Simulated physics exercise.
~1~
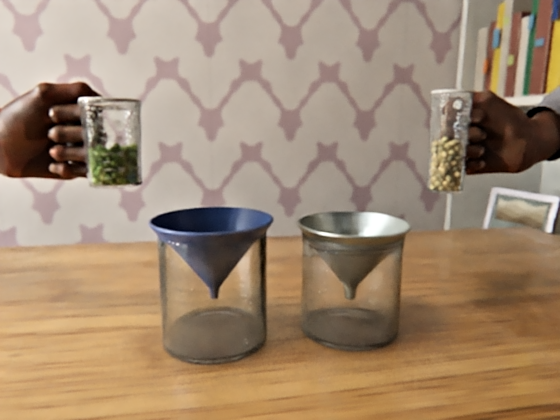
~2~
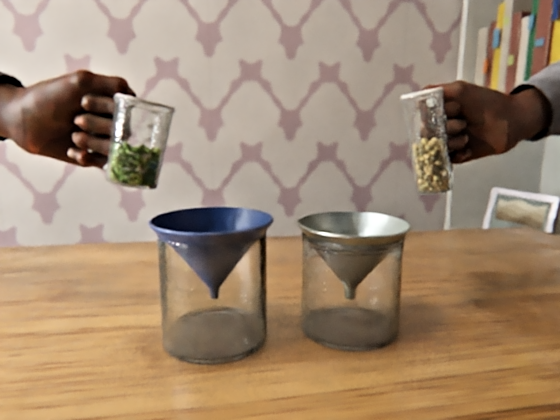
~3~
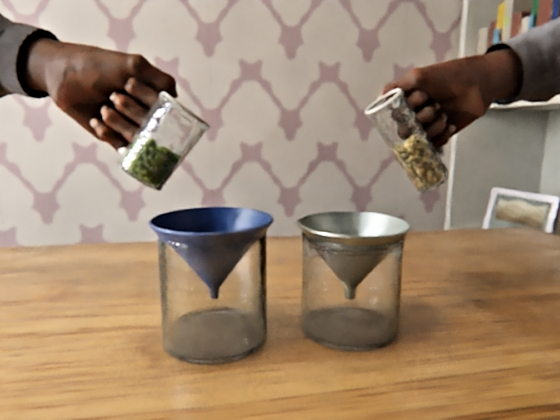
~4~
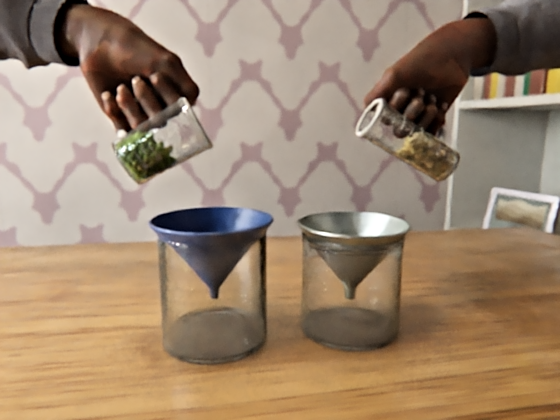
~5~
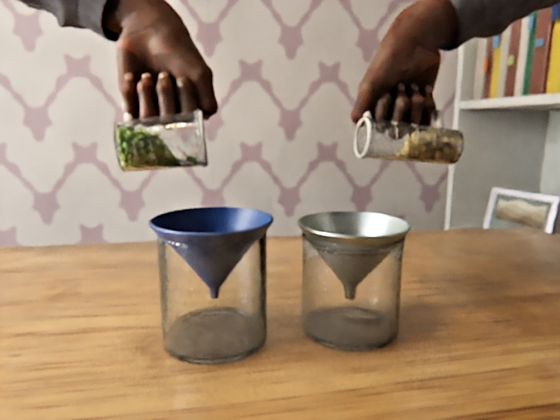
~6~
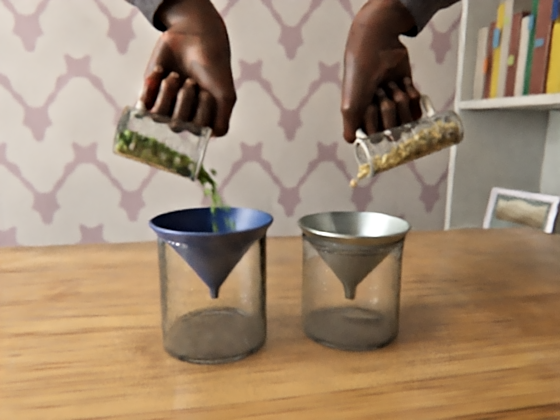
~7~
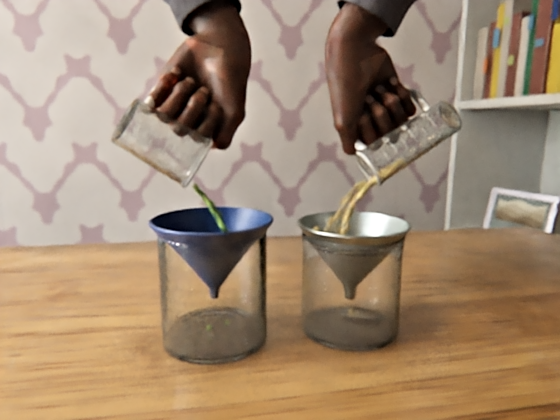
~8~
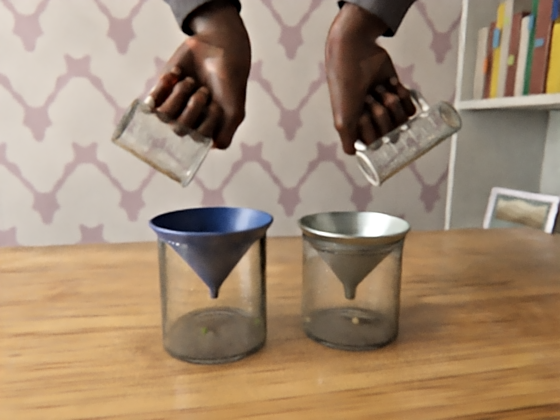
Two hands hold clear glass cups above a blue funnel on the left and a silvery metal funnel on the right, each resting in a glass jar on a wooden table. The view is steady and from the front, with pink-patterned wallpaper and a bookshelf behind. The left cup holds green bits, the right one pale yellowish bits. The hands move inward, tipping the cups onto their sides. The green bits spill first, then the pale ones stream down as both cups tilt further. Both cups end empty, with only a few bits in the jars and most held in the funnels.
